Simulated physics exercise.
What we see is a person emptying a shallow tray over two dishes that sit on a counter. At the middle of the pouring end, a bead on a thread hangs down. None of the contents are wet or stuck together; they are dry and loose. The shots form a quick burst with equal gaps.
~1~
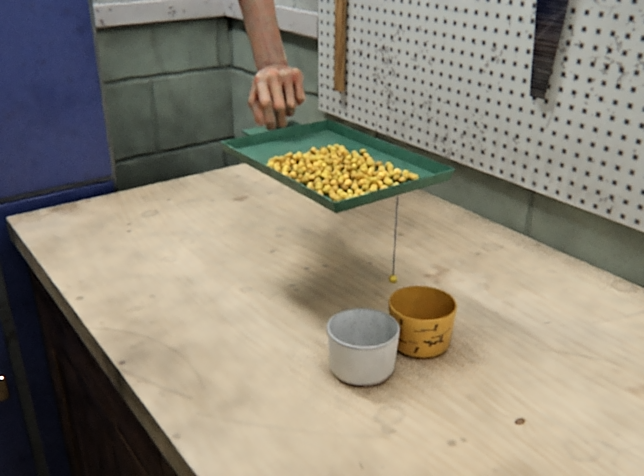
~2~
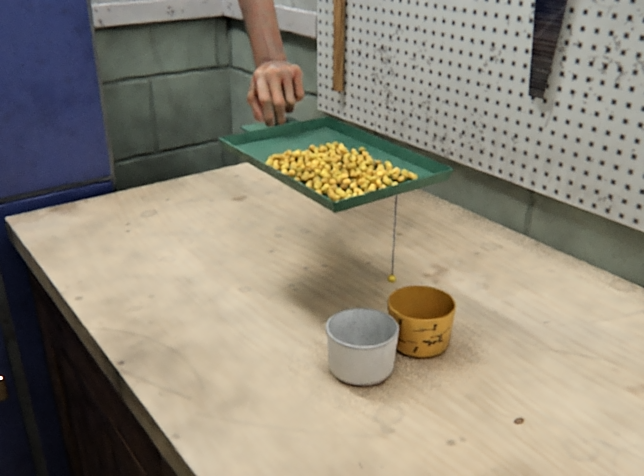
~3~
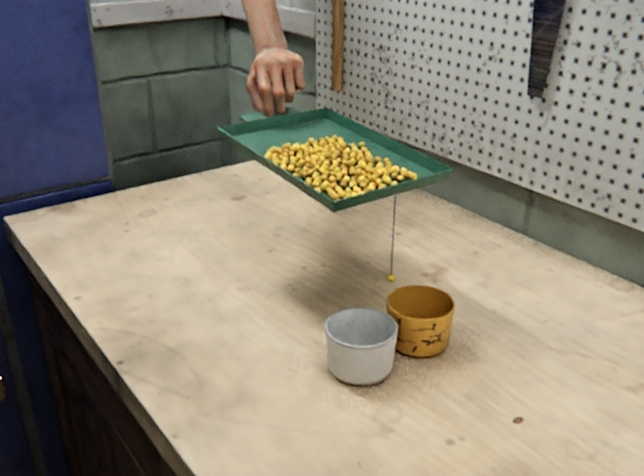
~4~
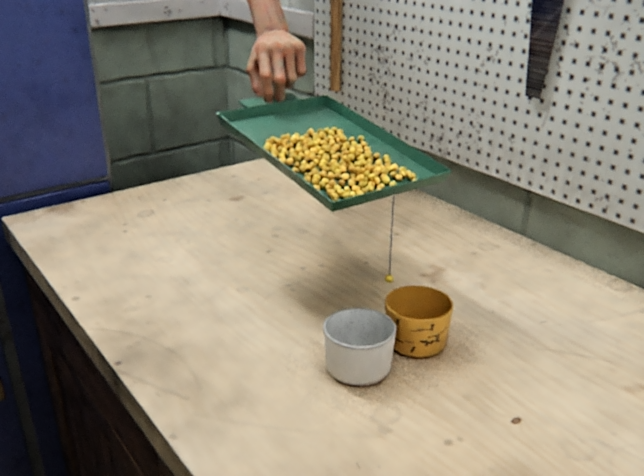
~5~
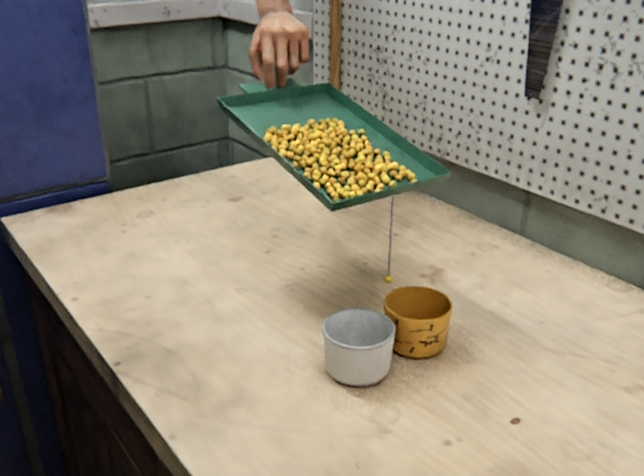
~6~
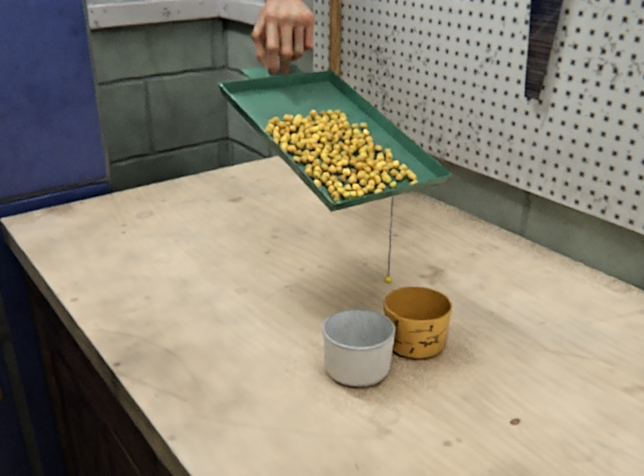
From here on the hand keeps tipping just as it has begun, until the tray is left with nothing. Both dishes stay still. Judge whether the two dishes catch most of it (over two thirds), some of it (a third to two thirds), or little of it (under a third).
They catch some of it.
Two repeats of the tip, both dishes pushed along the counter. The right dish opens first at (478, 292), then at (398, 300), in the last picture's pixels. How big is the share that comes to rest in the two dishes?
Trial 1: 60 percent; trial 2: 30 percent.
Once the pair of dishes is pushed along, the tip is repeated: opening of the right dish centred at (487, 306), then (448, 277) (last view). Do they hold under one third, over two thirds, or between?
First attempt: Below one third; second attempt: Between a third and two thirds.
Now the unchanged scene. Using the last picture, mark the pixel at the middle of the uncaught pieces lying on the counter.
Centre at rest: About (477, 338).
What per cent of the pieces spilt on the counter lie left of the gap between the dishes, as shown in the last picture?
Looks to be around 0 per cent of the spill.
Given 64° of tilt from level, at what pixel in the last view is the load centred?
Centre estimate: (383, 158).
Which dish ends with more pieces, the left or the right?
That's the right side.
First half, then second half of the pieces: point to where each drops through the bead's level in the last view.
Half one: (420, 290), half two: (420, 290).
Just after the last frame, tray tipped steeply; almost all on the tray; just a few in the air.
A moment on, tray tipped past a quarter turn; the larger part on the tray; just a few outside both; roughly a quarter in the air.
Further on, tray tipped past a quarter turn; about a tenth in the left dish; roughly a third in the right dish; roughly half outside both.
When it is over, tray tipped past a quarter turn; about a tenth in the left dish; roughly a third in the right dish; roughly half outside both.
